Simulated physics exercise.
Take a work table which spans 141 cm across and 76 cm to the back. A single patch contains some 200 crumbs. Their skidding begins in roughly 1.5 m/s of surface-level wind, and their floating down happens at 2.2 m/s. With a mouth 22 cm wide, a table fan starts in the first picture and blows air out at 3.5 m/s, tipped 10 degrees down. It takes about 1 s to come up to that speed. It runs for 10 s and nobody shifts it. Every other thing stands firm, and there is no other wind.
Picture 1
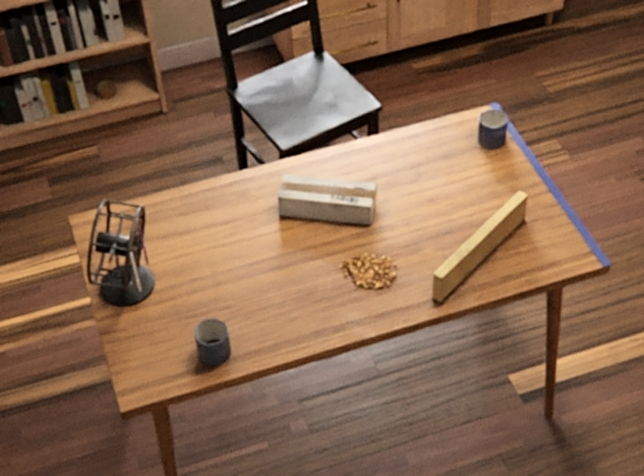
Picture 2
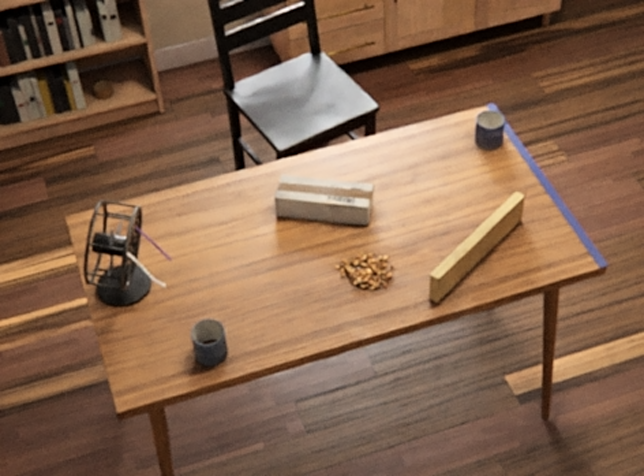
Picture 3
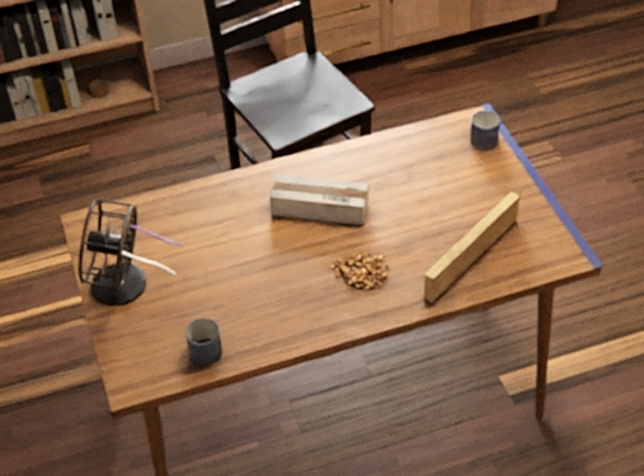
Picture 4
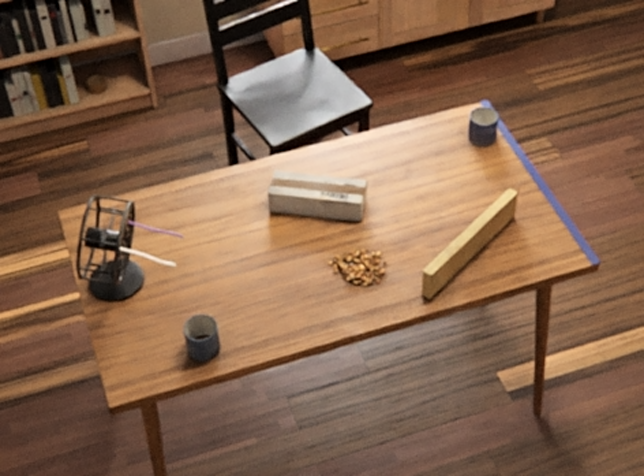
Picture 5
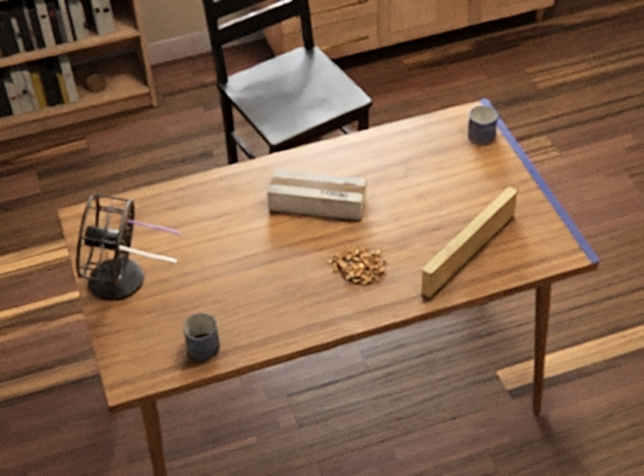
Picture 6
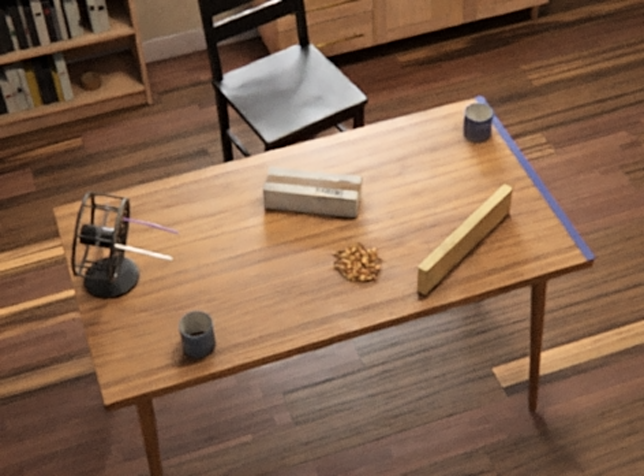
To begin with, a table fan stands at the left of a wooden table holding a patch of crumbs, a box, a board and two dark cups. Then two thin streamers, one pinkish and one pale, lift and stretch rightward from the fan, and finally a few crumbs shift slightly.
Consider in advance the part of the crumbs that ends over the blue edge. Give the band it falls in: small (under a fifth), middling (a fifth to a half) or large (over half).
Large.
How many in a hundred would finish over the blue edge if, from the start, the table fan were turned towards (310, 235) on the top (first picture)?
Share at the end: About 4 %.
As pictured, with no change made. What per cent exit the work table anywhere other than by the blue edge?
The share is about 0 %.
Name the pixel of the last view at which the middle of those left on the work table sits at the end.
(467, 238).
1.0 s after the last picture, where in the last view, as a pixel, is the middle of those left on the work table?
Somewhere about (472, 228), I'd say.
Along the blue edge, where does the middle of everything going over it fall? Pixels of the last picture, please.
Near (535, 172).
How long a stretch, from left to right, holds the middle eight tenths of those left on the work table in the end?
About 40 cm.
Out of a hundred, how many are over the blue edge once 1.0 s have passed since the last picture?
About 60 per cent.
Then, 1.0 s after the last picture the count stands so, 55 % are over the blue edge; the middle of those still in play is near (476, 226).
Then, 2.2 s after the last picture the count stands so, 70 % are over the blue edge; the middle of those still in play is near (476, 226).
Then, 4.6 s after the last picture the count stands so, 74 % are over the blue edge; the middle of those still in play is near (467, 236).
Then, 9.1 s after the last picture, at the end, 79 % are over the blue edge; the middle of those still in play is near (467, 238).
